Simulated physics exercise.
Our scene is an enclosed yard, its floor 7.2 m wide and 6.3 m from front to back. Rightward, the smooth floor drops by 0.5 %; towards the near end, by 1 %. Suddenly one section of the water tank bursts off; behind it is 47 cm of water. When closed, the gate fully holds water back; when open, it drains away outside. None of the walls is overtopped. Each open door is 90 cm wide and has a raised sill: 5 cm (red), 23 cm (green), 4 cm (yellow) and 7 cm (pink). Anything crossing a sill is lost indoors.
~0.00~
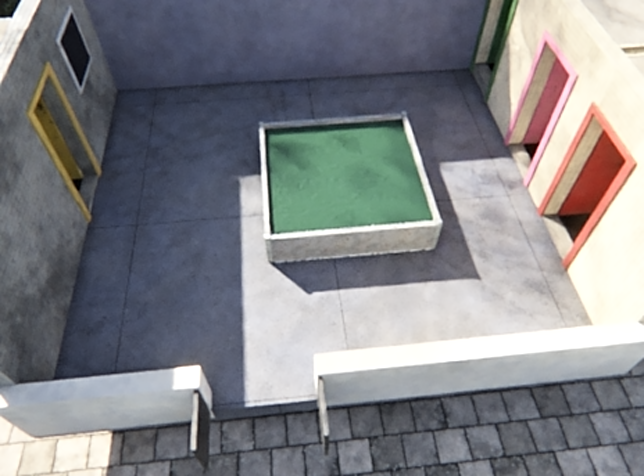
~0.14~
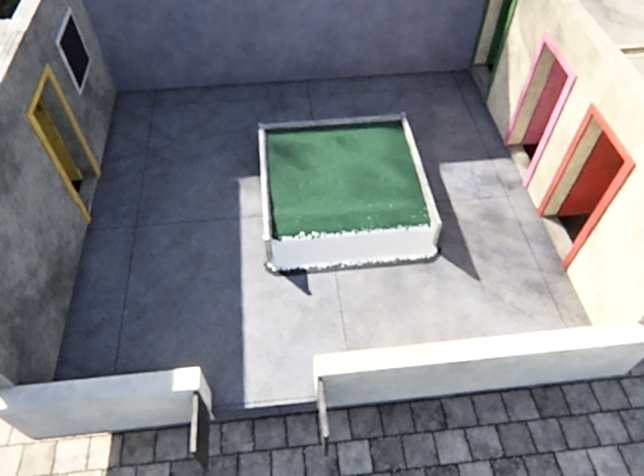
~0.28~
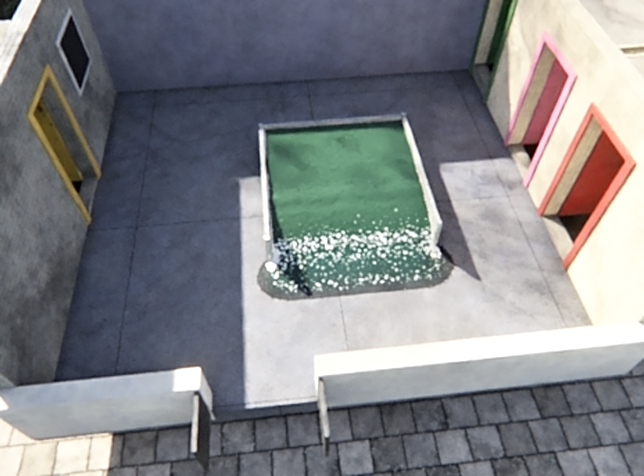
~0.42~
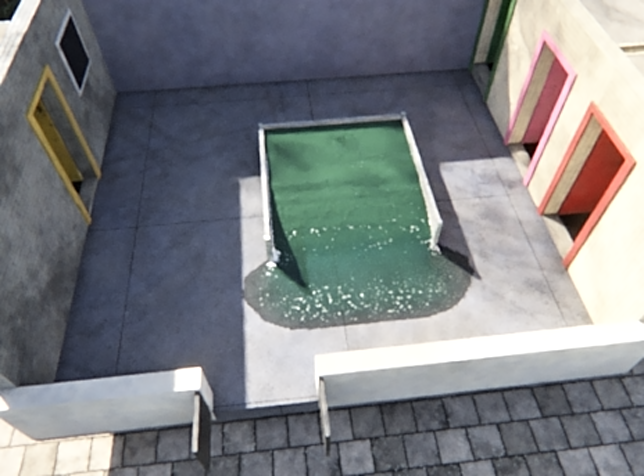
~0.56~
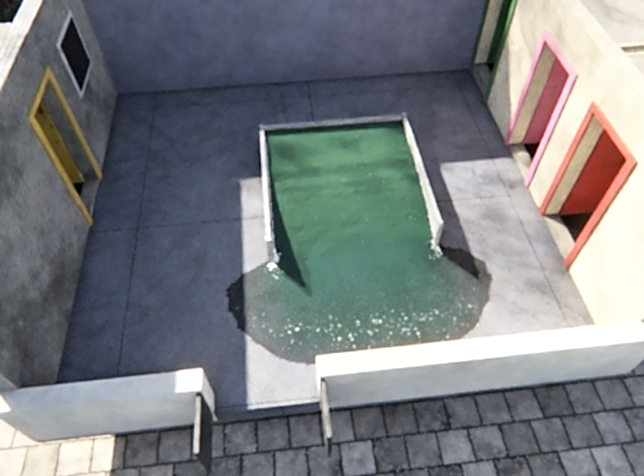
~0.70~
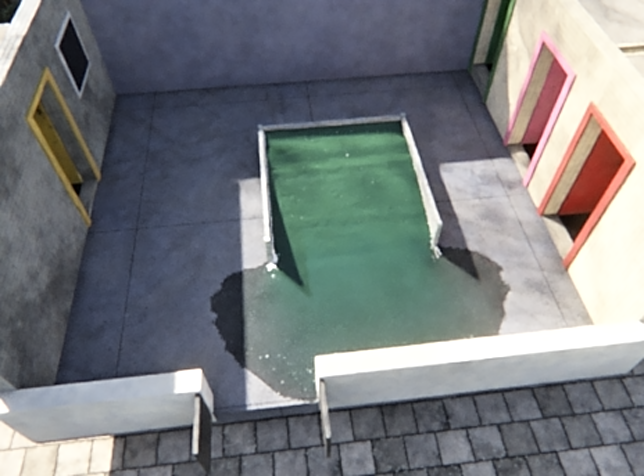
Walled yard with coloured doorways, green water bursting from a raised tank's near side and spreading across the grey floor.
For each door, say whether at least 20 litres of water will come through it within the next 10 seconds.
Outcome: The red door tops the limit; the green door never tops the limit; the yellow door never tops the limit; the pink door never tops the limit.
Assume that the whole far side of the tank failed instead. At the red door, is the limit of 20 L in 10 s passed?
Then: Red short of it.
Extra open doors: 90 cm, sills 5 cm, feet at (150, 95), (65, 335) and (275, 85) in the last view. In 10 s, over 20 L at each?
Door 1: Lower; door 2: Higher; door 3: Lower.
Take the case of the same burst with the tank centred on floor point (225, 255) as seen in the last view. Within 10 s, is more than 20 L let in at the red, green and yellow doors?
Lab note: Vs limit, red door limit held; green door limit held; yellow door limit held.
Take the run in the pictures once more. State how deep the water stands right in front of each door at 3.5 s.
Centimetres: Red 11 / green 0 / yellow 0 / pink 3.
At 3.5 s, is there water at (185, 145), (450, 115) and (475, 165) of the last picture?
In that order: Still dry, dry, flooded.
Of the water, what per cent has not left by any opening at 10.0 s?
Near 74 in a hundred is still there.
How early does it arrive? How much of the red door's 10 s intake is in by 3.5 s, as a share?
By that time, around 5 per cent.
After 1.4 s water covers 20 % of the floor and is deepest (36 cm) near (381, 362); red door not reached, green door not reached, yellow door not reached, pink door not reached.
After 2.2 s water covers 25 % of the floor and is deepest (38 cm) near (600, 351); red door not reached, green door not reached, yellow door not reached, pink door not reached.
After 3.5 s water covers 35 % of the floor and is deepest (33 cm) near (600, 351); red door 11 cm at the sill, 3 L in, green door not reached, yellow door not reached, pink door 3 cm at the sill, 0 L in.
After 6.0 s water covers 70 % of the floor and is deepest (16 cm) near (600, 351); red door 10 cm at the sill, 48 L in, green door 7 cm at the sill, 0 L in, yellow door 3 cm at the sill, 0 L in, pink door 6 cm at the sill, 0 L in.
After 10.0 s water covers 100 % of the floor and is deepest (10 cm) near (501, 147); red door 7 cm at the sill, 75 L in, green door 8 cm at the sill, 0 L in, yellow door 2 cm at the sill, 0 L in, pink door 4 cm at the sill, 0 L in.
